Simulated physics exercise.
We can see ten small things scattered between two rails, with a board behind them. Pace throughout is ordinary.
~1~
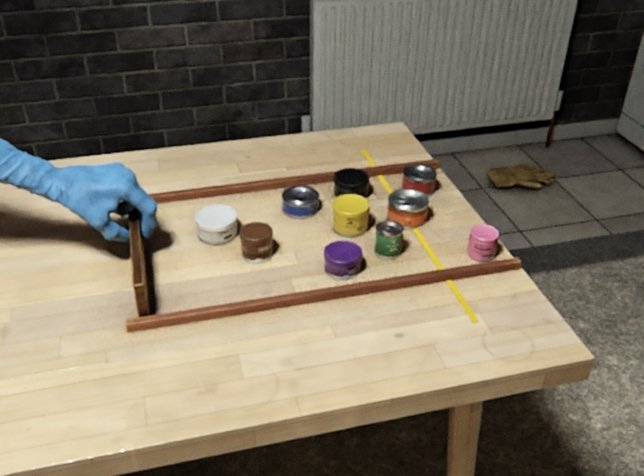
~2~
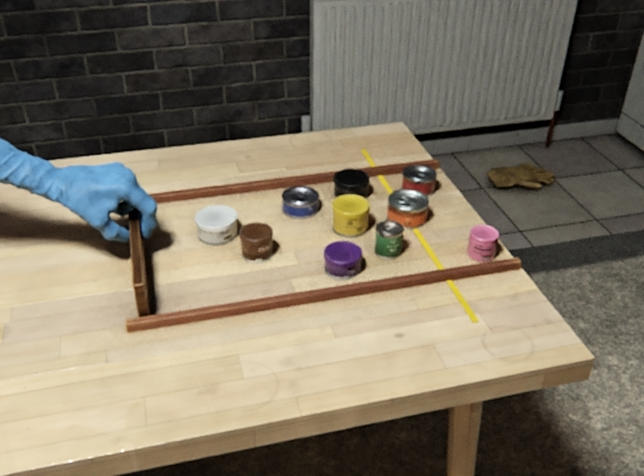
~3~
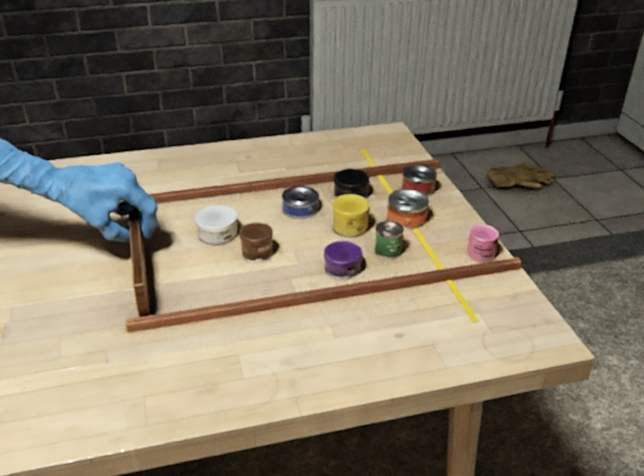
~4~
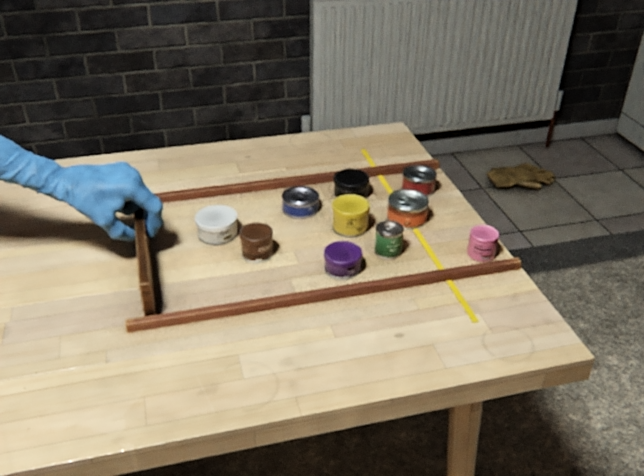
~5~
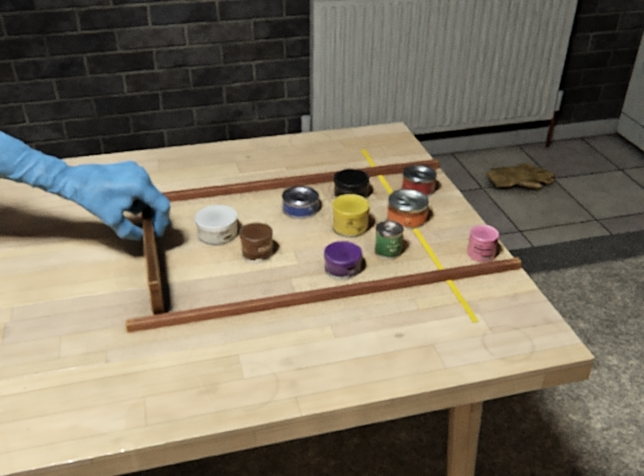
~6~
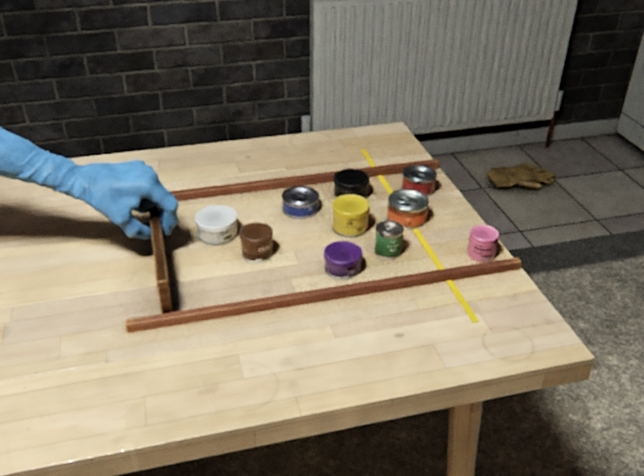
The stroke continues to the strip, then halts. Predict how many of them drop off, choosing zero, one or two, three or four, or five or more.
I expect one piece, maybe two, to go over the edge.
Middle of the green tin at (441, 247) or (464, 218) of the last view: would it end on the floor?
Order of tries: On, on.
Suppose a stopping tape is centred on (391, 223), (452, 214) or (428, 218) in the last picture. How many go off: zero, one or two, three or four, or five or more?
Taking the places one by one, it comes to not one; five or over; three to four.
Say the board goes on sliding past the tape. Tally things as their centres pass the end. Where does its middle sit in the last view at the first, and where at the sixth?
It sits around (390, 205) and after that around (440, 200).
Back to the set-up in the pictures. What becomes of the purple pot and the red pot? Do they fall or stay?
Outcome - purple pot remains in place, red pot goes down.
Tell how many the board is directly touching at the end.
The answer is 4.
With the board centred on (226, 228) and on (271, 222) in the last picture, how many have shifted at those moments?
1 at one spot and 3 at the other.
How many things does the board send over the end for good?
The number is 1.
Soon after, none off yet; pink tub at rest near (483, 244); red pot at rest near (419, 181); orange pot at rest near (408, 209).
In the end, the number that fall off is one or two; gone, red pot.
